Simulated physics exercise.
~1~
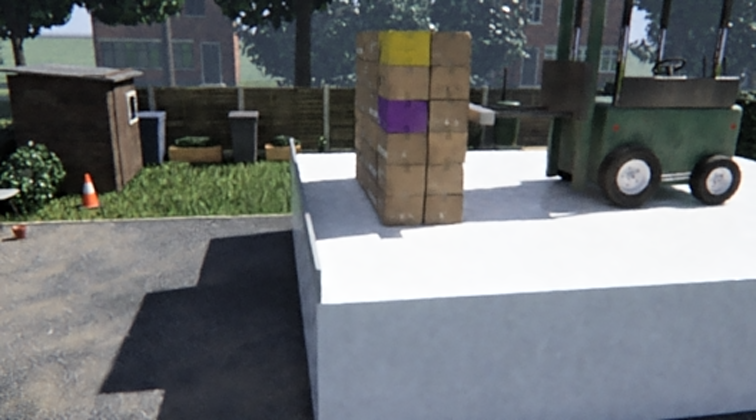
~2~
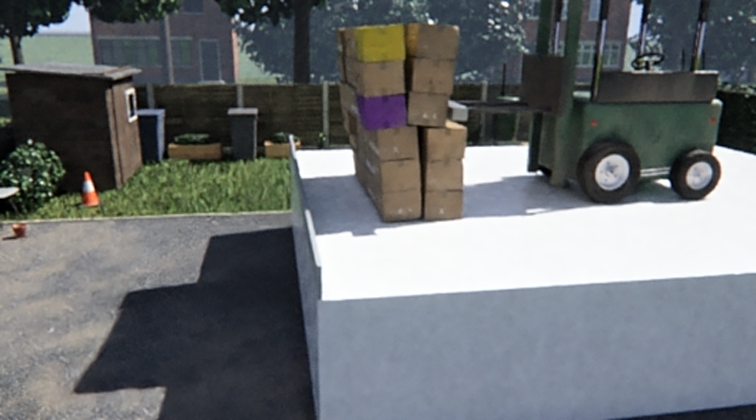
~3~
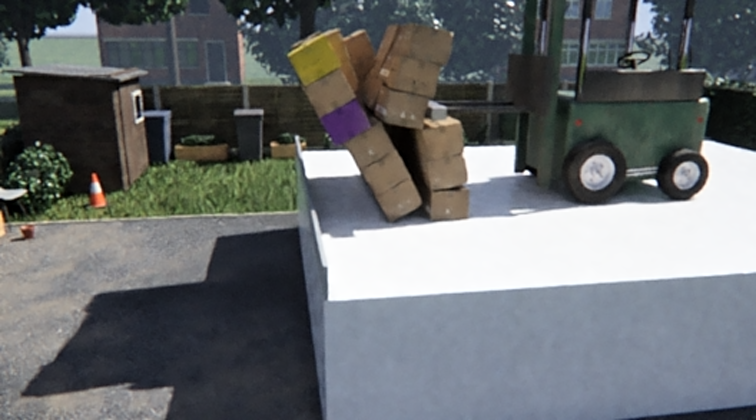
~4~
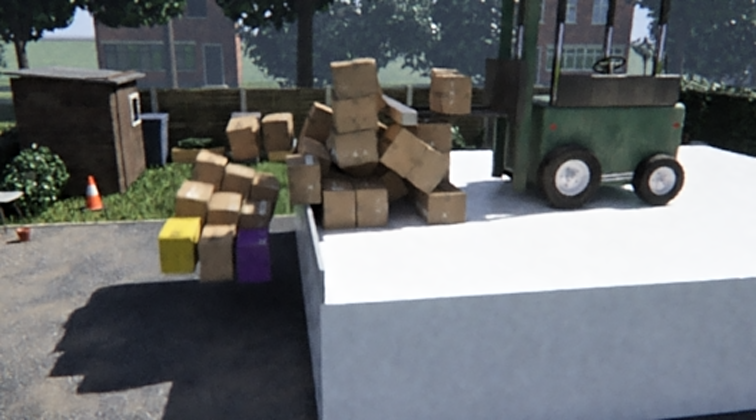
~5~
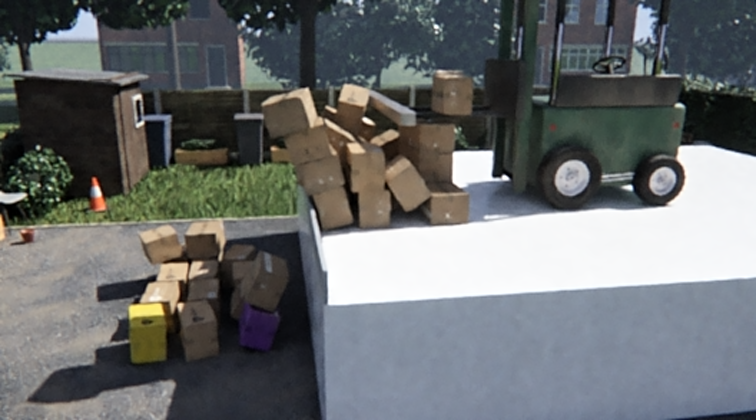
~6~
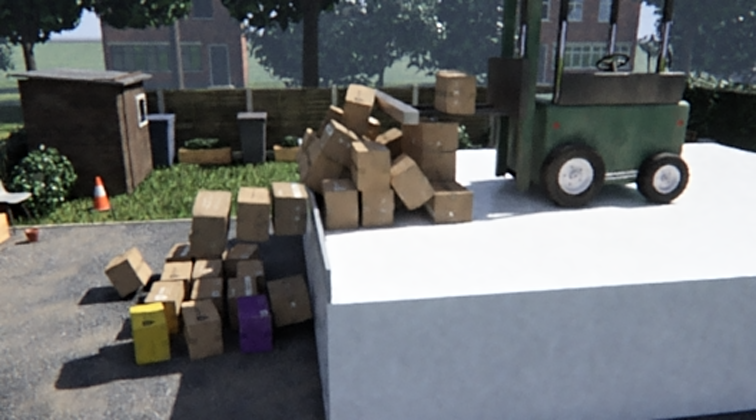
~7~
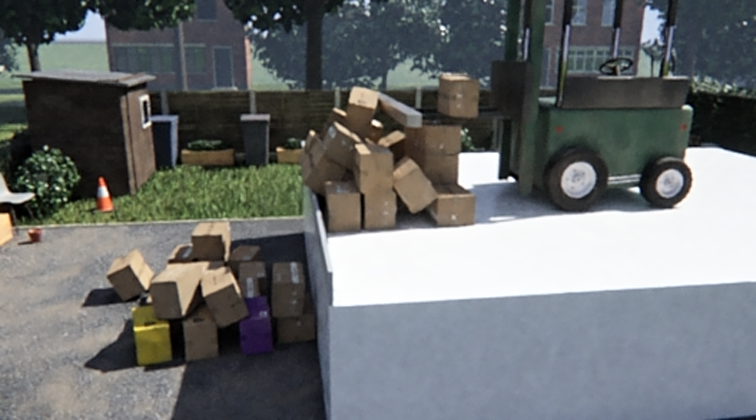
The clip shows a green lift truck pushing a beam leftward into a tall block of cartons on a white platform, toppling it so that many, including the yellow and purple ones, tumble onto the ground below while the rest stay heaped at the edge.
